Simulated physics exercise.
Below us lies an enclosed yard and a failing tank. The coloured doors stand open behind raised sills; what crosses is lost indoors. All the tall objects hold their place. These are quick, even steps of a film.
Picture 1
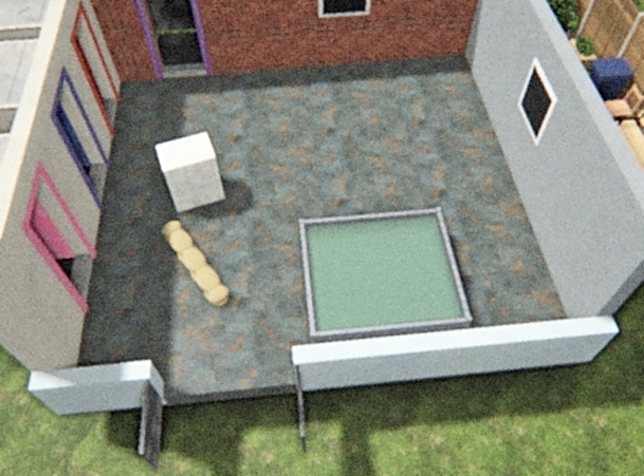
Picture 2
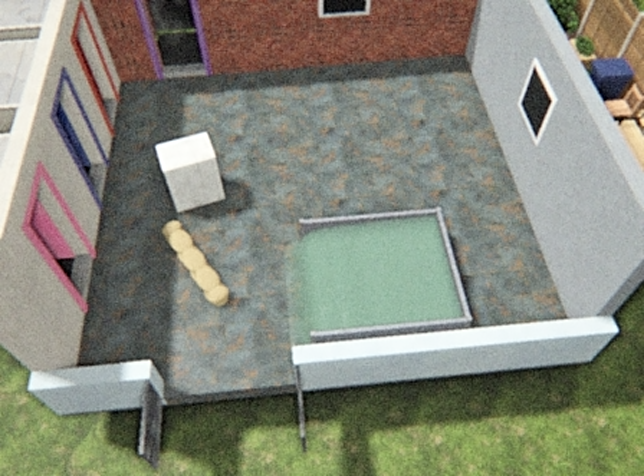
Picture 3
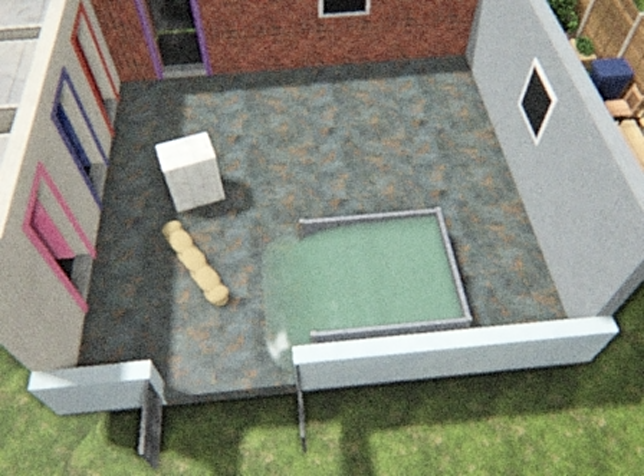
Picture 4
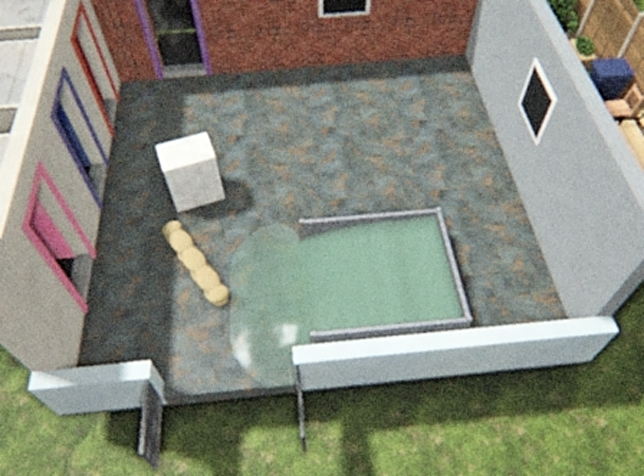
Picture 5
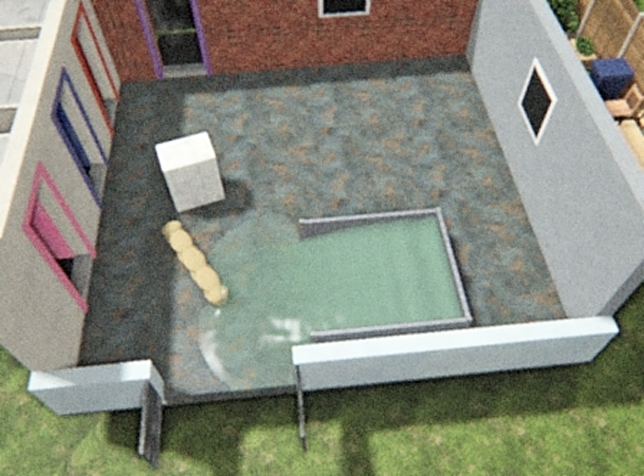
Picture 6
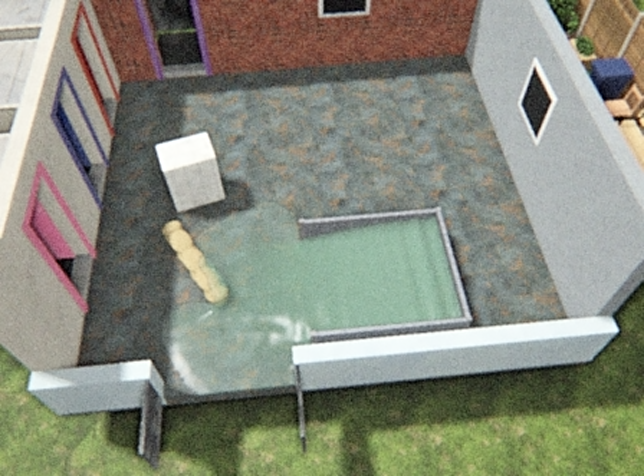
A square tank of green water in a walled yard lost its left side, and the water poured out leftward across the stone floor, spreading around the lower end of a lumpy tan column.
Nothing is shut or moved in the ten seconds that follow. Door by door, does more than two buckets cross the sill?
The blue door admits no more than that; the pink door admits no more than that; the purple door admits no more than that; the red door admits no more than that.
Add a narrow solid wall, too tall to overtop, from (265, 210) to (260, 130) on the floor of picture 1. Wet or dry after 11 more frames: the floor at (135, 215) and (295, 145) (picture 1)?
As listed: Under water, no water.
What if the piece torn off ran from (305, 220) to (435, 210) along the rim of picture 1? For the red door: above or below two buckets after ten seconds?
Then: Red door floods.
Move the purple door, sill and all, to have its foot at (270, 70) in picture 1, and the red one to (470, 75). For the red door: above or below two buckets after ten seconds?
The red one lets less in.
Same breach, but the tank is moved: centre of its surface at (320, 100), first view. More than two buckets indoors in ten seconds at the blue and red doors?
My reading: Blue is over; red lets more in.
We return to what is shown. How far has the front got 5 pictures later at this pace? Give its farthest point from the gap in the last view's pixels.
Roughly at (74, 390).
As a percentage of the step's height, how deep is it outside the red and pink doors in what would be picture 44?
Roughly 70 per cent, then 40 per cent.
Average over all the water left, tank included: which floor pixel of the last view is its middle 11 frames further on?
Near (259, 289).
A moment on, water covers 20 % of the floor; the blue door not reached, the pink door not reached, the purple door not reached, the red door not reached.
Next, water covers 30 % of the floor; the blue door wet at the sill, nothing in, the pink door wet at the sill, nothing in, the purple door not reached, the red door not reached.
Then, water covers 40 % of the floor; the blue door wet at the sill, nothing in, the pink door under two buckets in, the purple door not reached, the red door wet at the sill, nothing in.
Later, water covers 70 % of the floor; the blue door wet at the sill, nothing in, the pink door under two buckets in, the purple door wet at the sill, nothing in, the red door wet at the sill, nothing in.
In the end, water covers 75 % of the floor; the blue door wet at the sill, nothing in, the pink door under two buckets in, the purple door wet at the sill, nothing in, the red door wet at the sill, nothing in.
